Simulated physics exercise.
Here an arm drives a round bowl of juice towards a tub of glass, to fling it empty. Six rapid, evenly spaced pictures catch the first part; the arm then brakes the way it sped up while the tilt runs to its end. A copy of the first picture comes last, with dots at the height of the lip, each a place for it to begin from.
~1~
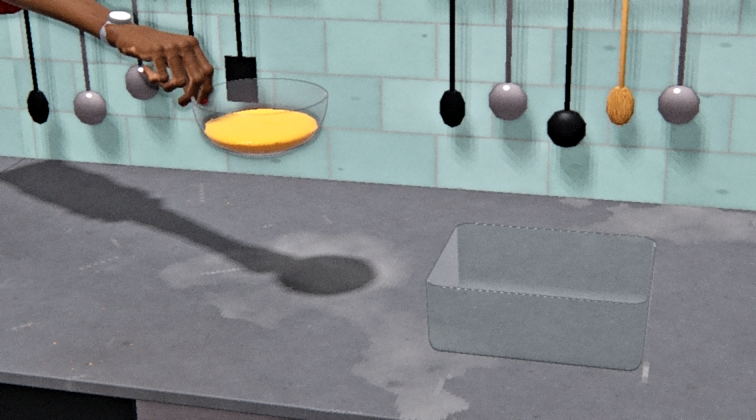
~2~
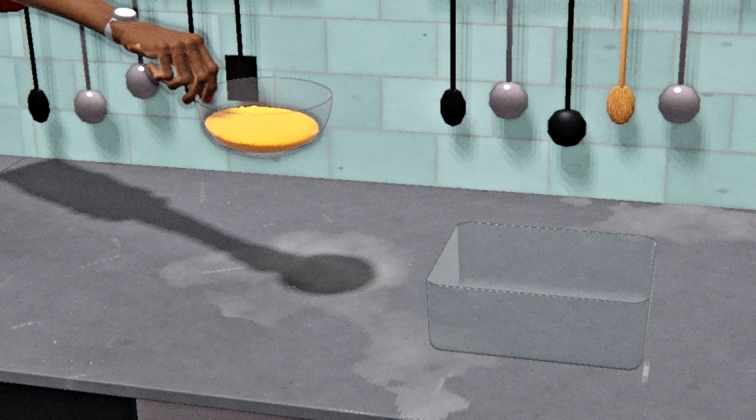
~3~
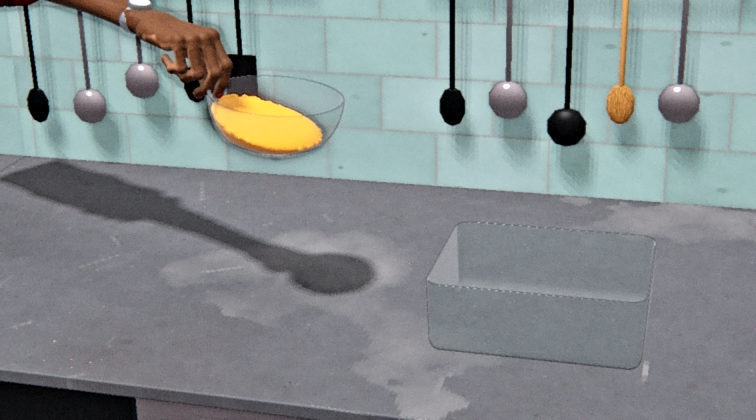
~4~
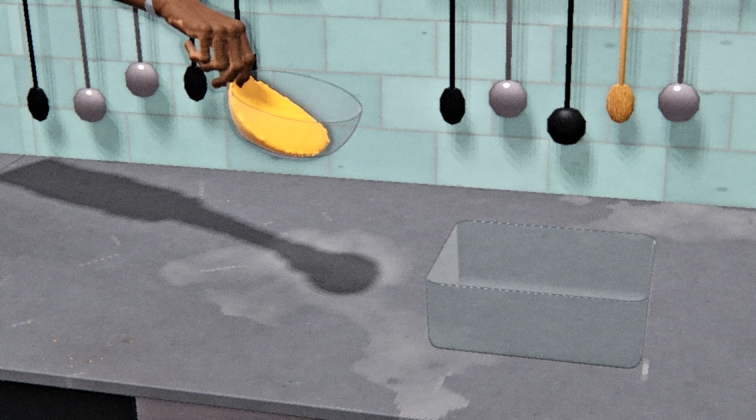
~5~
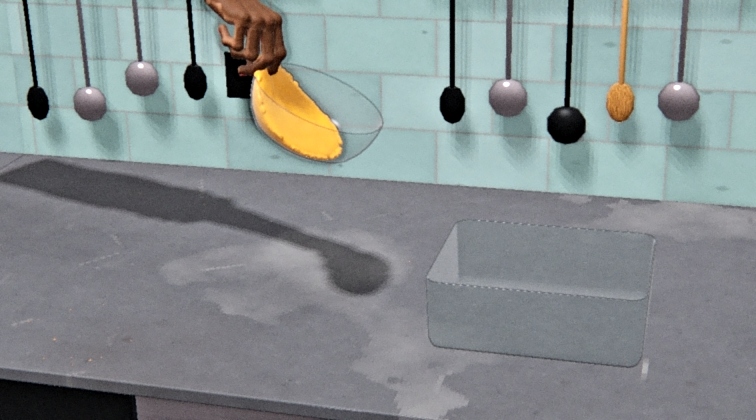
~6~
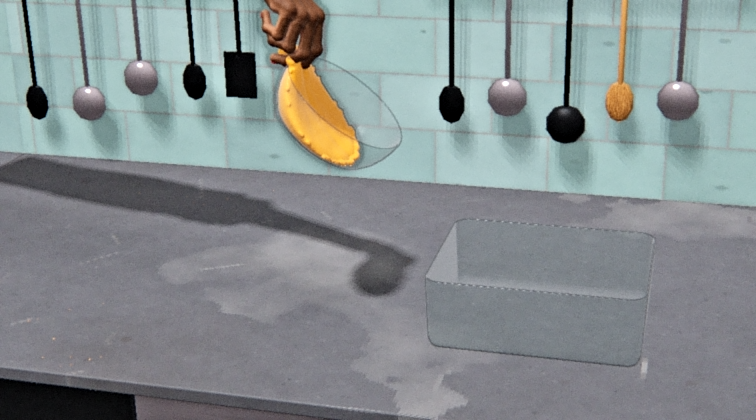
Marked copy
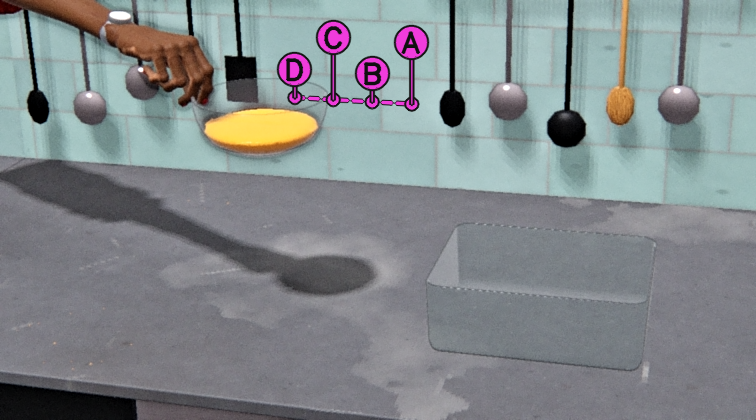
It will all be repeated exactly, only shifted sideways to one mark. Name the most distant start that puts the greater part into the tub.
I would pick place D.
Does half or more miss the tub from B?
No, not at all.
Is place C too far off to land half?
No, that is safe.
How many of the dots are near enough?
All of the four.
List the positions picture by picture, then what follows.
Upright, lip at (323, 99); tub from (429, 346) to (642, 369); nothing has left yet.
Upright, lip at (327, 99); nothing has left yet.
Tipped about 6°, lip at (340, 104); nothing has left yet.
Tipped about 14°, lip at (358, 114); nothing has left yet.
Tipped about 24°, lip at (379, 127); juice is over the rim, down to (269, 70).
Tipped about 37°, lip at (398, 143); juice is over the rim, down to (302, 65).
On the marked copy, A at (411, 104); B at (372, 101); C at (333, 99); D at (294, 97).
For place A, about 82 % lands in the tub, 5 % falls short and 14 % goes beside or beyond.
For place B, about 87 % lands in the tub, 6 % falls short and 7 % goes beside or beyond.
For place C, about 77 % lands in the tub, 9 % falls short and 14 % goes beside or beyond.
For place D, about 64 % lands in the tub, 25 % falls short and 11 % goes beside or beyond.
